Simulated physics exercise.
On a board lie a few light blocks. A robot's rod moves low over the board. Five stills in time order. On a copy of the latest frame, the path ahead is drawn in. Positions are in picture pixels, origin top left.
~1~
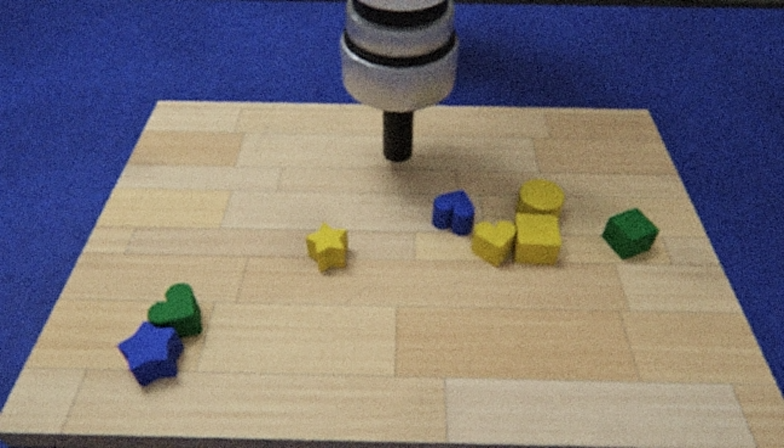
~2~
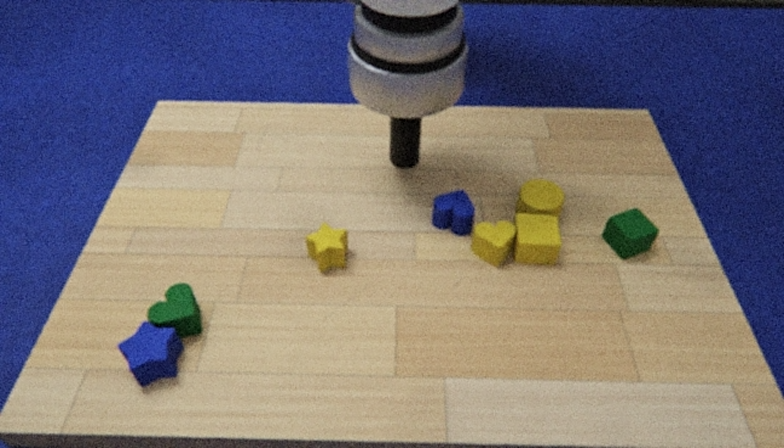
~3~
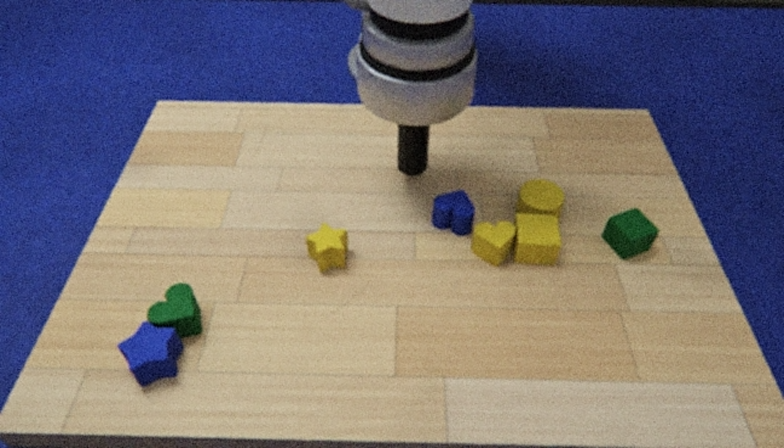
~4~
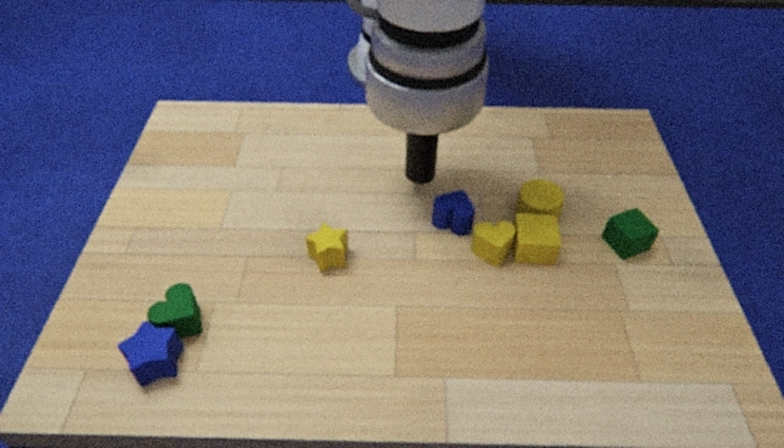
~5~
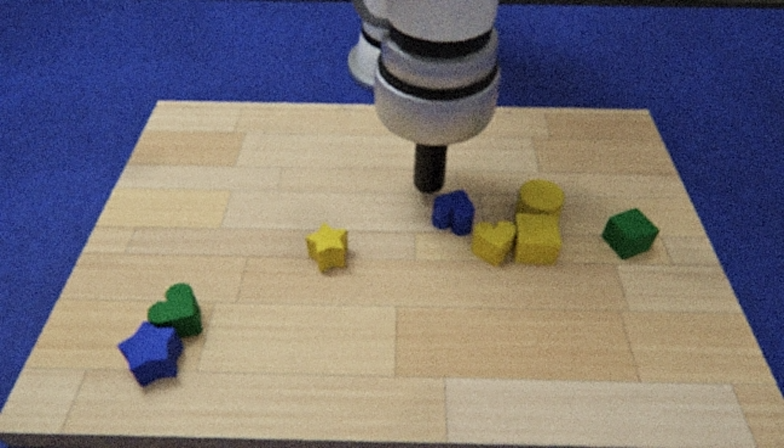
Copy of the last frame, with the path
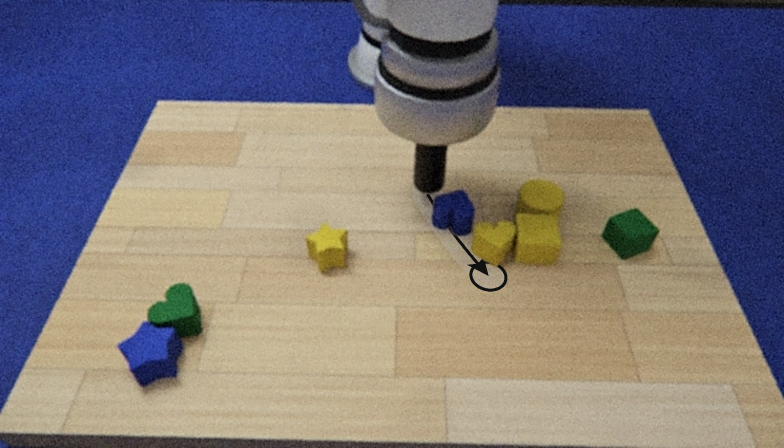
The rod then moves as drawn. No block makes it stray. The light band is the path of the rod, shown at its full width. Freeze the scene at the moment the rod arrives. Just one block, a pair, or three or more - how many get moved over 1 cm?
That push would leave two blocks displaced by more than about 1 cm.
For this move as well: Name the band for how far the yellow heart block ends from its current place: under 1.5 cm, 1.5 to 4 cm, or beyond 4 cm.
Its displacement is above 4 cm.
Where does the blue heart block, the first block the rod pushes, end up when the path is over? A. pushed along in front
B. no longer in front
I choose A.
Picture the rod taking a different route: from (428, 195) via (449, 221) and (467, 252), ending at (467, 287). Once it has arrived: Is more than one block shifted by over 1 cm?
That would be a yes.
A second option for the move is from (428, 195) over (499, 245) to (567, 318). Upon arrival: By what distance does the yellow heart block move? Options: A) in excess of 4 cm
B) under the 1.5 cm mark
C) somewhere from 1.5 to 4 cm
A.
The line goes from (428, 195) via (444, 221) and (464, 247), ending at (488, 276).
The first path, step by step. One third of the way, rod (447, 210); blue heart block (471, 221); yellow heart block (504, 240), turned 25° anticlockwise.
Two thirds of the way, rod (466, 236); blue heart block (487, 251); yellow heart block (521, 258), turned 85° anticlockwise; yellow square piece (542, 229).
At the end, rod (491, 264); blue heart block (512, 282); yellow heart block (534, 263), turned 110° anticlockwise; yellow square piece (542, 229); yellow round block unmoved.
